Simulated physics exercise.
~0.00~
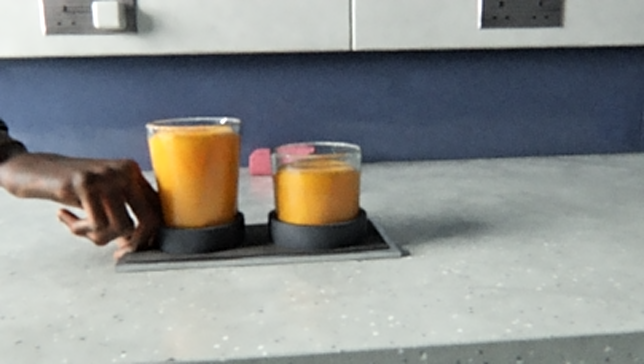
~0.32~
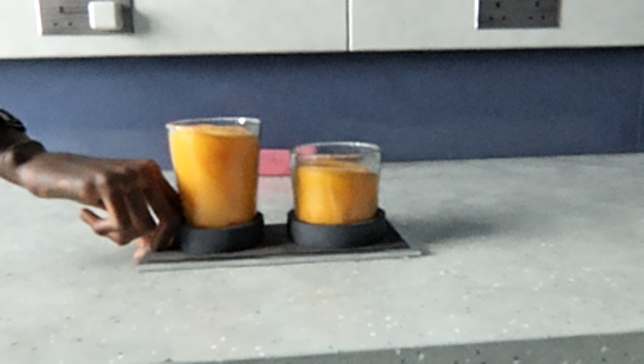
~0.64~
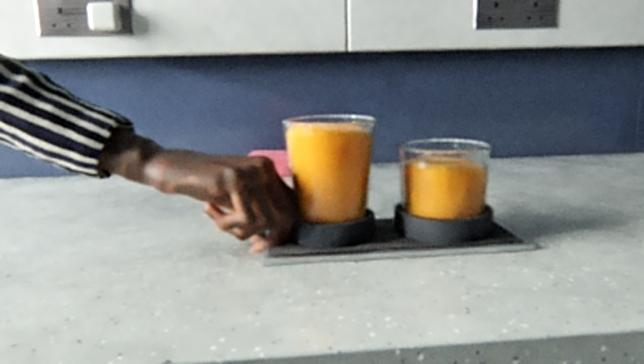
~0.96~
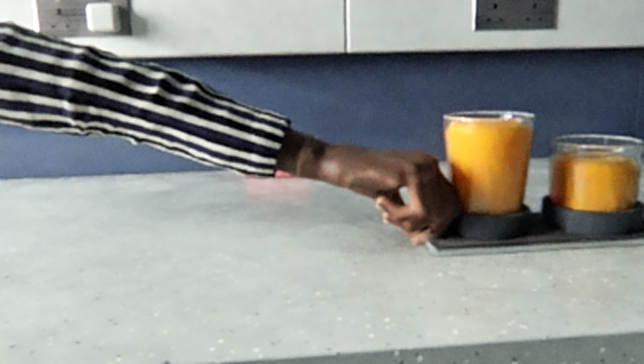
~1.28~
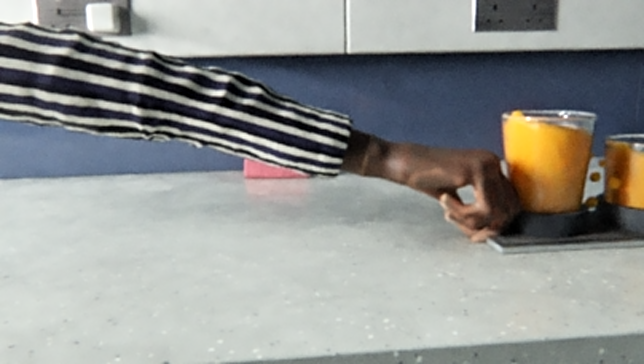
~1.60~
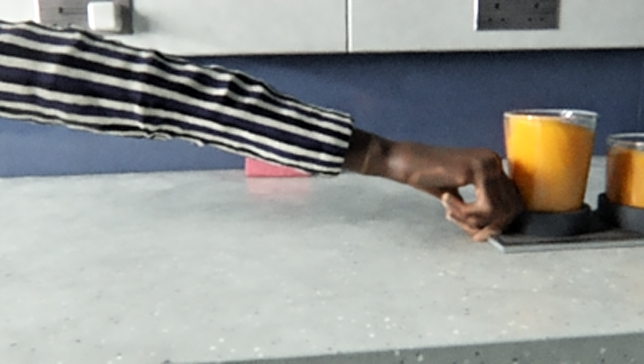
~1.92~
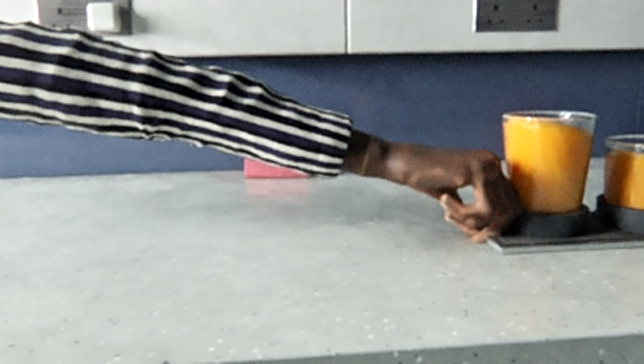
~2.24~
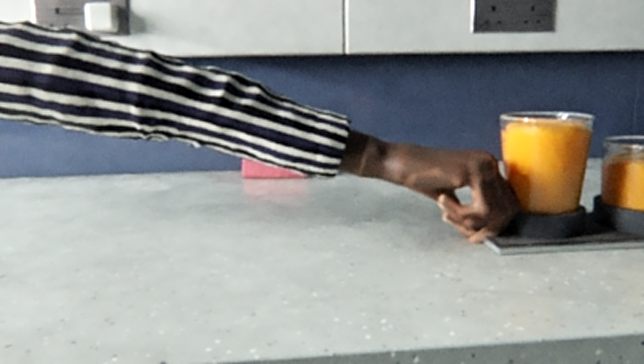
In the video, a hand in a striped sleeve smoothly pushes a dark tray holding a taller glass and a shorter clear cup of orange juice rightward across a counter. Some juice spills from the taller glass as the tray stops, both vessels still upright and the hand remaining beside them.
